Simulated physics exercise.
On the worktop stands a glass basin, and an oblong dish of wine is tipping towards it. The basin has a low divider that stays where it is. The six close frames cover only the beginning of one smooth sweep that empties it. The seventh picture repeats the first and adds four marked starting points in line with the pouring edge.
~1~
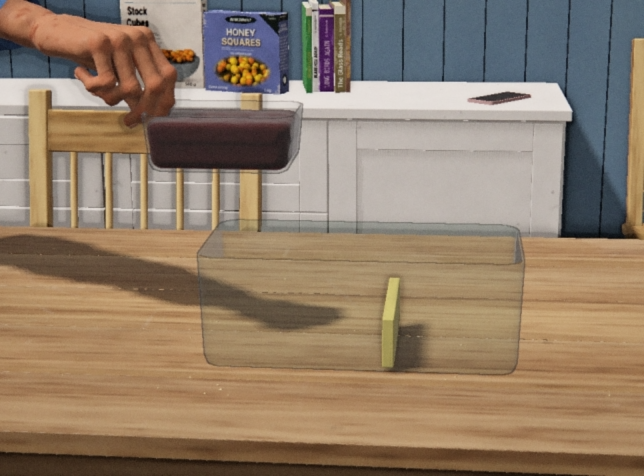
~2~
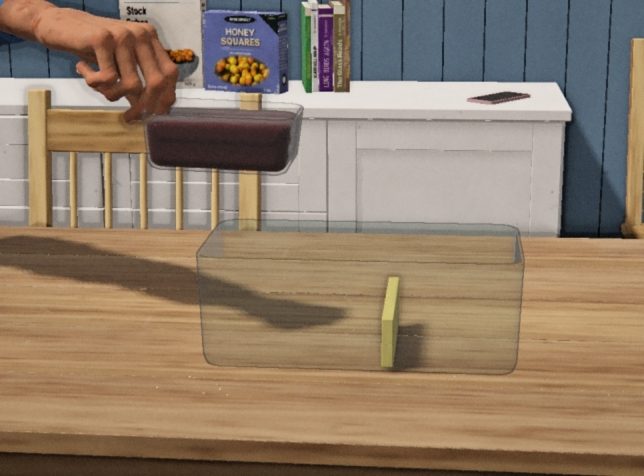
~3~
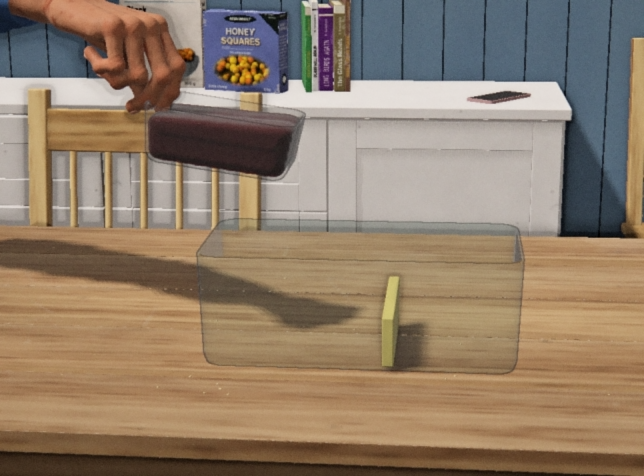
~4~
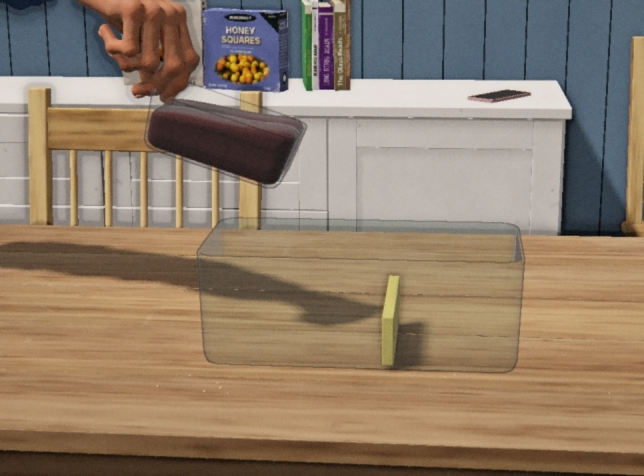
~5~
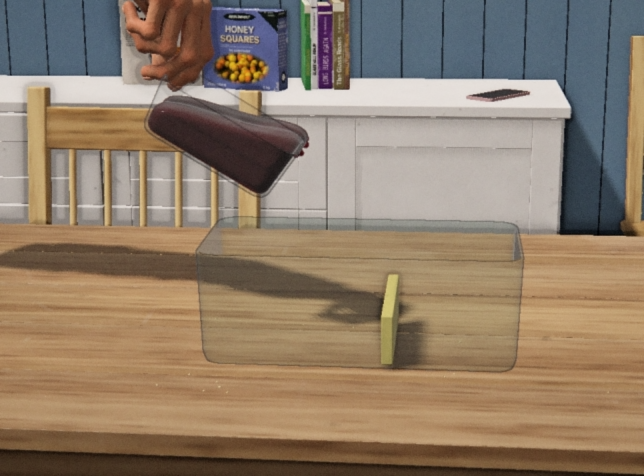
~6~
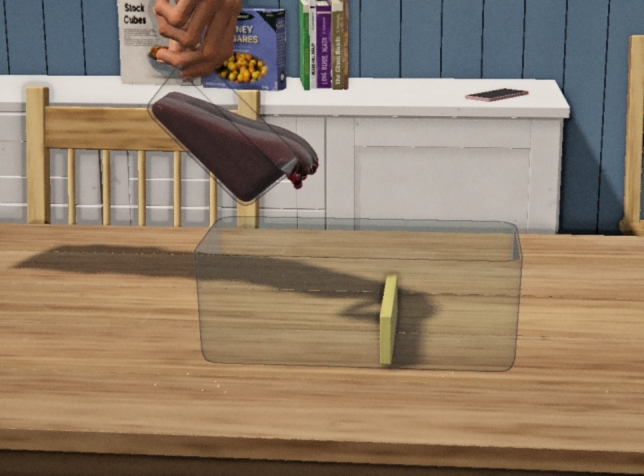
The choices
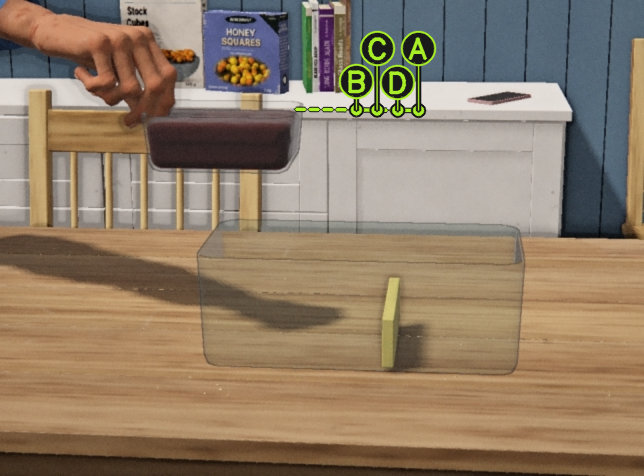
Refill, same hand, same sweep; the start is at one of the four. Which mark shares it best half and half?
I would pick spot B.
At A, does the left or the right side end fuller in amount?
The right side.
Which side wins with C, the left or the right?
More ends on the right.
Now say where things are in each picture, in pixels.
Upright, lip at (296, 109); basin from (204, 363) to (517, 373); top of the wall at (392, 297); nothing has left yet, in the first picture.
Tipped about 2°, lip at (297, 111); nothing has left yet, in the second picture.
Tipped about 8°, lip at (299, 119); nothing has left yet, in the third picture.
Tipped about 18°, lip at (301, 131); nothing has left yet, in the fourth picture.
Tipped about 31°, lip at (299, 146); wine is over the lip, down to (303, 150), in the fifth picture.
Tipped about 45°, lip at (292, 164); wine is over the lip, down to (300, 182), in the sixth picture.
On the marked copy, A at (418, 110); B at (356, 109); C at (377, 110); D at (397, 110).
With A, about 17 % ends left of the wall and 77 % right of it; 6 % is lost outside.
With B, about 52 % ends left of the wall and 45 % right of it; 3 % is lost outside.
With C, about 30 % ends left of the wall and 66 % right of it; 4 % is lost outside.
With D, about 23 % ends left of the wall and 74 % right of it; 3 % is lost outside.
